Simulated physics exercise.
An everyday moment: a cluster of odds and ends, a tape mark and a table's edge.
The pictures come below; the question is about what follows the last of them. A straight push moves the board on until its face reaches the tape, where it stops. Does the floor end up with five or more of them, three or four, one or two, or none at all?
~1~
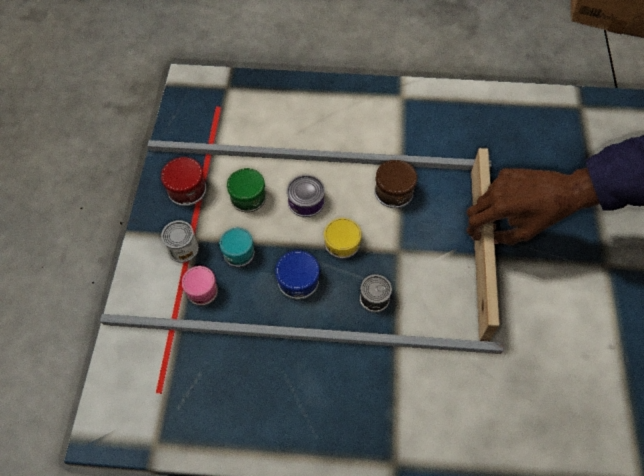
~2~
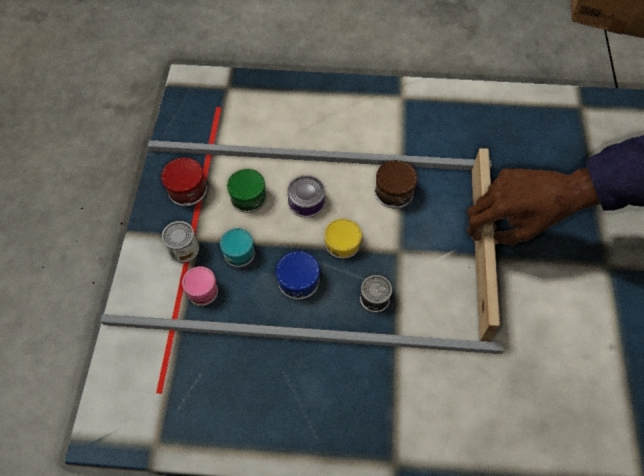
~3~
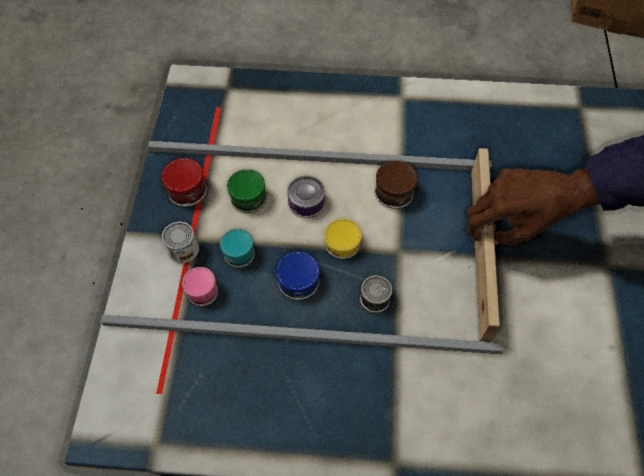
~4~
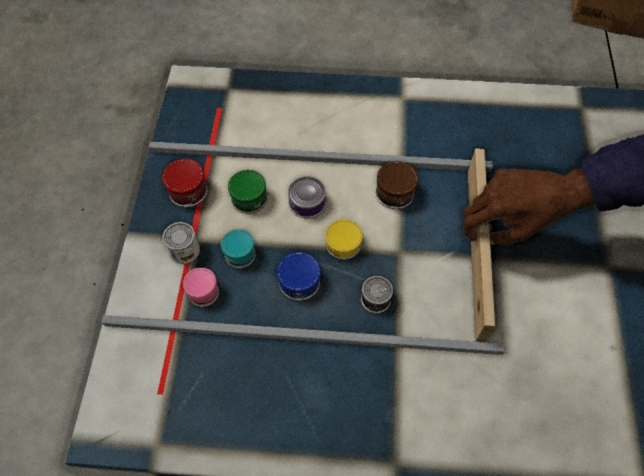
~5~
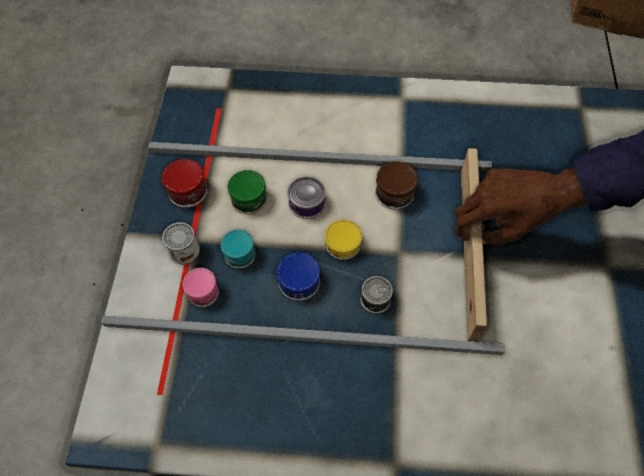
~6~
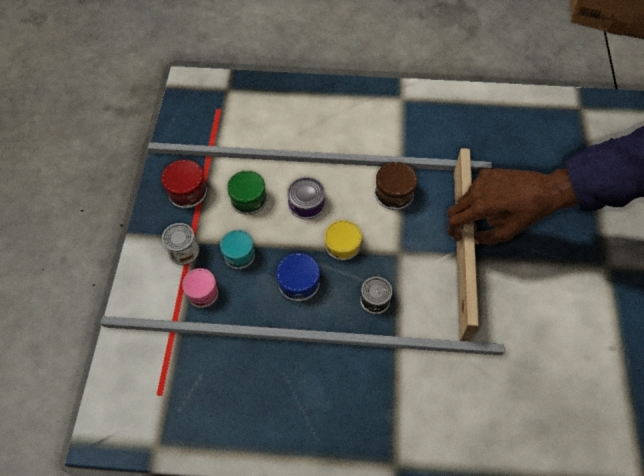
Pushes off one or two.
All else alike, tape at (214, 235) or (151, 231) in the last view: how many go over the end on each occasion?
That would be 1, then 5.
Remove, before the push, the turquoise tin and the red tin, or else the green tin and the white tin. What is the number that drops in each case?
Counts - first: 0, second: 0.
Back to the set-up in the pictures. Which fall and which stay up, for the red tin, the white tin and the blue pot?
Result: Red tin gone, white tin gone, blue pot safe.
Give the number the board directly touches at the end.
Looks like 5 of them, all told.
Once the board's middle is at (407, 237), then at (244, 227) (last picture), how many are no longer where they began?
1 at one spot and 10 at the other.
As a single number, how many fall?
2.
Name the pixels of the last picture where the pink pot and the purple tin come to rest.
The first comes to rest at (133, 294), and the second at (178, 204).
Soon after, none off yet; red tin at rest near (185, 184); white tin at rest near (181, 244); pink pot at rest near (201, 288).
By the end, the number that fall off is one or two; fallen, white tin and red tin.
